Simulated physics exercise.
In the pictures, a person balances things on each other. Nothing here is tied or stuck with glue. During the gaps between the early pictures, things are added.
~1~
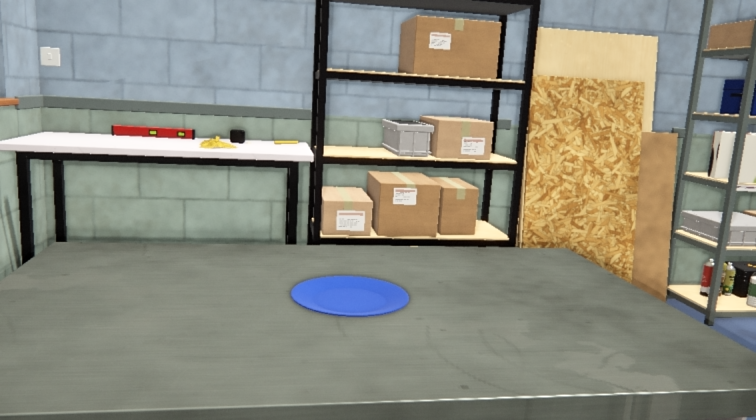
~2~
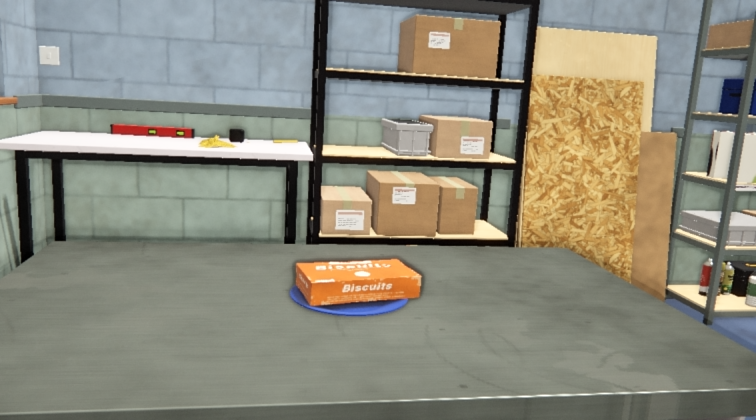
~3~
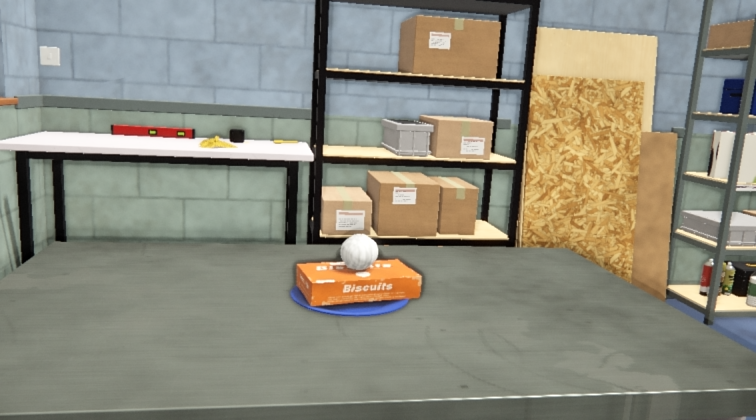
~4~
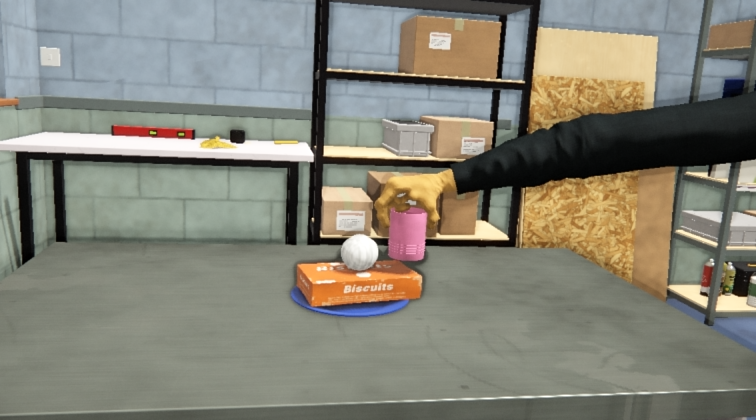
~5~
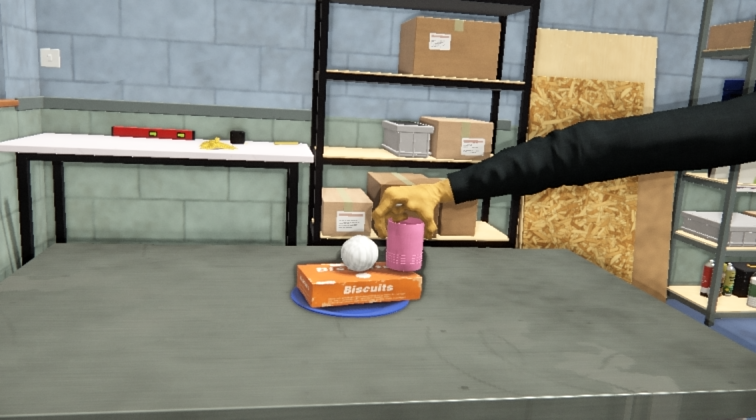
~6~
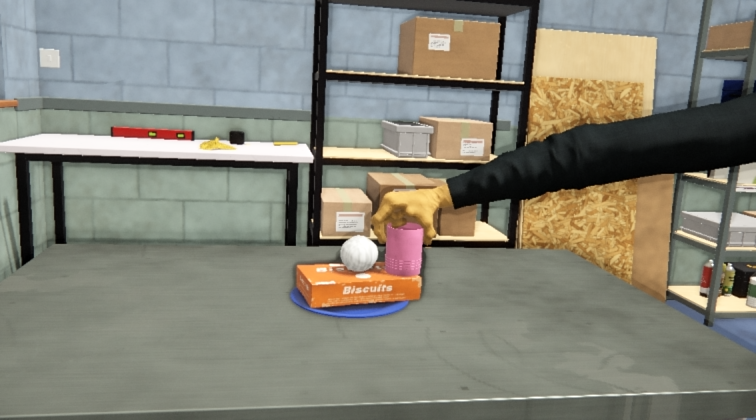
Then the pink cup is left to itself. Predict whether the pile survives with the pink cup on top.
Not one thing drops.
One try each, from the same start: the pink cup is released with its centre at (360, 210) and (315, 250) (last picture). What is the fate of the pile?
On the first go it collapses, and on the second it remains standing.
Then, 0.30 s past the last view, nothing moves.
Then, 0.70 s past the last view, pink cup resting near (404, 249).
Finally, all 4 still in place. Final places as the last picture's camera would see them, pink cup near (404, 249). The pile holds.
